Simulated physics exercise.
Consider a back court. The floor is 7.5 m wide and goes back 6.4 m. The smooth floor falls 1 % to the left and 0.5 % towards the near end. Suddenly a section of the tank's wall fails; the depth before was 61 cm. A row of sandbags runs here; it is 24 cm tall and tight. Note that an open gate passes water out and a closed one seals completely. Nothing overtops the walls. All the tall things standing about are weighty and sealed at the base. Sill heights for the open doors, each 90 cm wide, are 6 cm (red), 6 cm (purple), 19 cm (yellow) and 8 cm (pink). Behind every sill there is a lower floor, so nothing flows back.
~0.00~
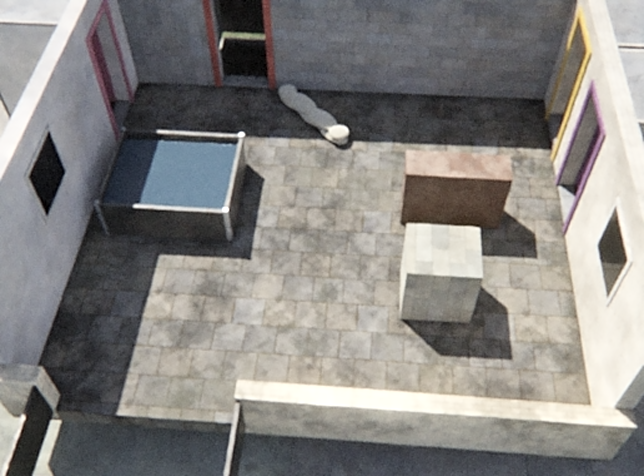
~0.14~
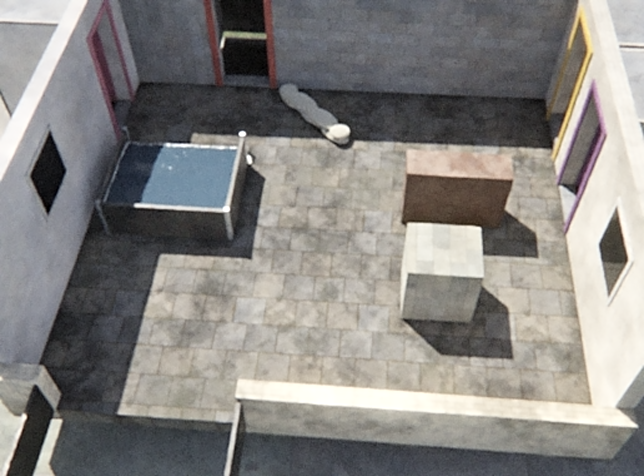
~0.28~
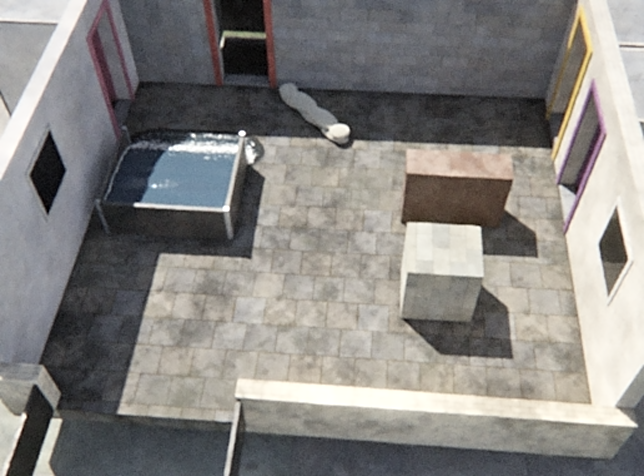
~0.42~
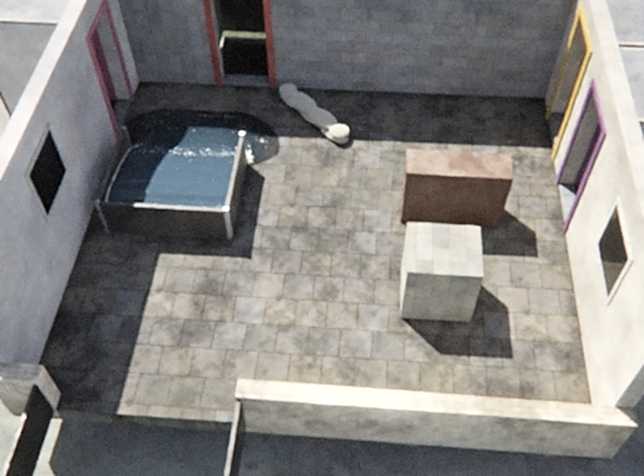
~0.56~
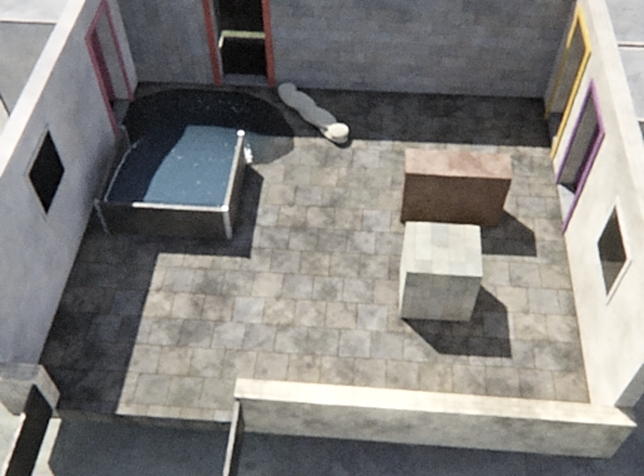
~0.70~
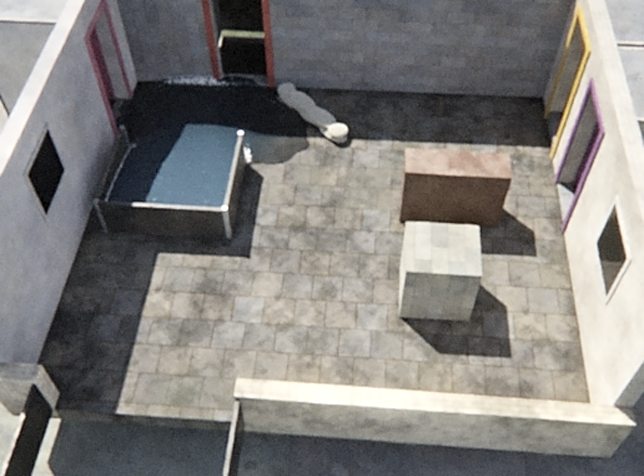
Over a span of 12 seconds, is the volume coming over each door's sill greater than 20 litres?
The red door will overshoot the limit; the purple door will undershoot the limit; the yellow door will undershoot the limit; the pink door will overshoot the limit.
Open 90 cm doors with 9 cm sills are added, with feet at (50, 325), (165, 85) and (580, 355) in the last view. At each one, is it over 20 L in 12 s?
In that order: Under, past it, under.
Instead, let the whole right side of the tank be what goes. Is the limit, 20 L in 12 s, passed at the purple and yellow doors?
Measured against that limit, purple comes out beyond it and yellow comes out short of it.
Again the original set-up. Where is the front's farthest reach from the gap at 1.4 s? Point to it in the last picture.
Near (328, 92).
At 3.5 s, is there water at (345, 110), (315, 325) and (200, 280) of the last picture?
Submerged, untouched, untouched.
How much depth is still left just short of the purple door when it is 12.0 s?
About 0.5 cm.
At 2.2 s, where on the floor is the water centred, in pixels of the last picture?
The water is centred near (194, 135).
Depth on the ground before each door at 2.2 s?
Measured in centimetres, the red door gives 27, the purple door 0, the yellow door 0 and the pink door 26.
After 1.4 s water covers 15 % of the floor and is deepest (44 cm) near (133, 96); red door 26 cm at the sill, 83 L in, purple door not reached, yellow door not reached, pink door 15 cm at the sill, 6 L in.
After 2.2 s water covers 20 % of the floor and is deepest (30 cm) near (137, 84); red door 27 cm at the sill, 211 L in, purple door not reached, yellow door not reached, pink door 26 cm at the sill, 56 L in.
After 3.5 s water covers 25 % of the floor and is deepest (18 cm) near (270, 89); red door 17 cm at the sill, 331 L in, purple door not reached, yellow door not reached, pink door 17 cm at the sill, 139 L in.
After 7.0 s water covers 55 % of the floor and is deepest (8 cm) near (133, 153); red door 6 cm at the sill, 380 L in, purple door not reached, yellow door 1 cm at the sill, 0 L in, pink door 8 cm at the sill, 172 L in.
After 12.0 s water covers 60 % of the floor and is deepest (8 cm) near (116, 145); red door 6 cm at the sill, 380 L in, purple door 1 cm at the sill, 0 L in, yellow door 0 cm at the sill, 0 L in, pink door 8 cm at the sill, 173 L in.
